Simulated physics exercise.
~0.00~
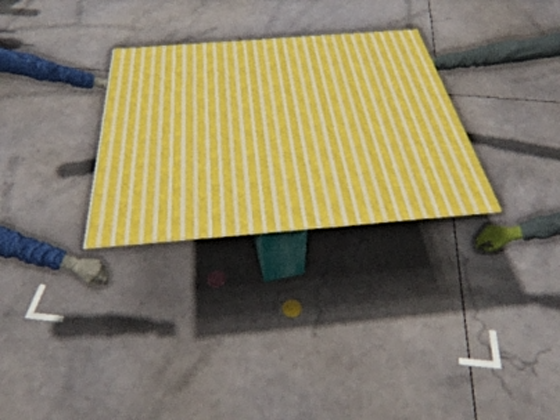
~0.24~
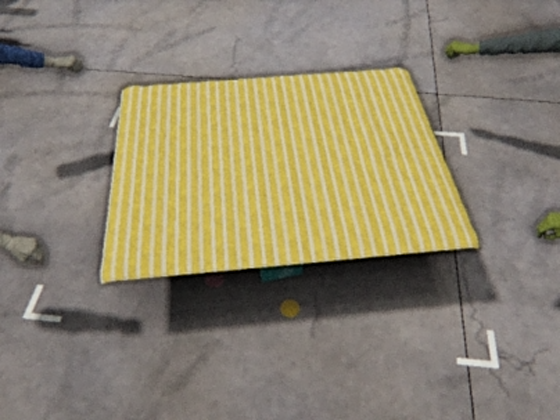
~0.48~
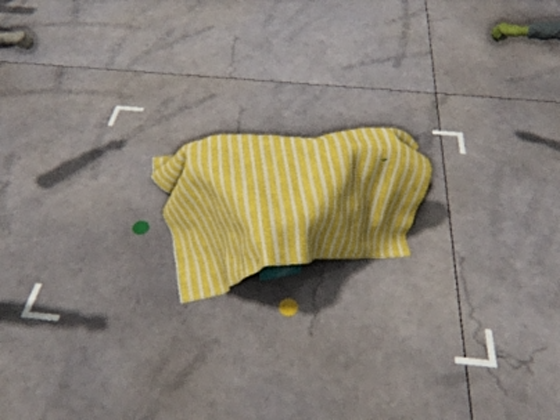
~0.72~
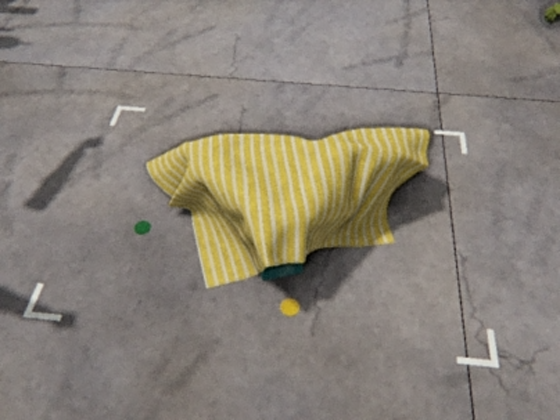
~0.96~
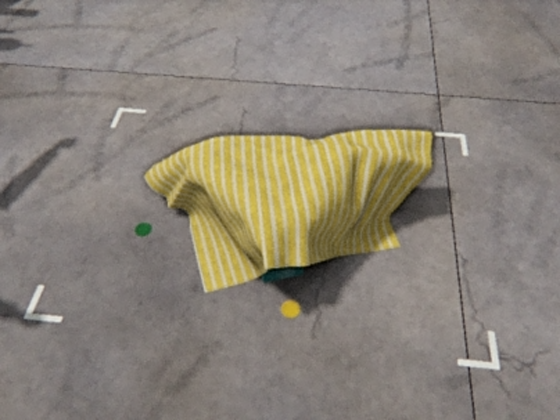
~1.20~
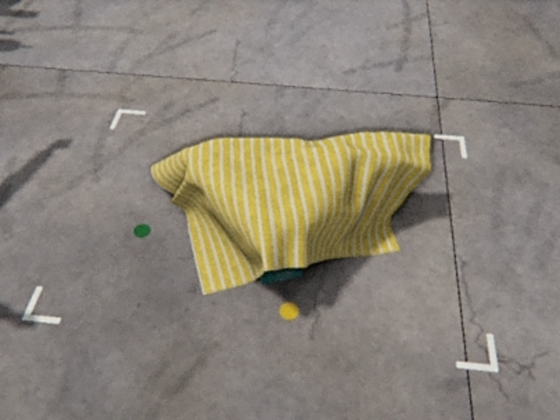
In the video, gloved hands at both sides hold a yellow striped blanket flat above a teal object on a concrete floor, then let go and withdraw as it drops, draping in folds over raised shapes, while a yellow disc and a green disc remain uncovered.
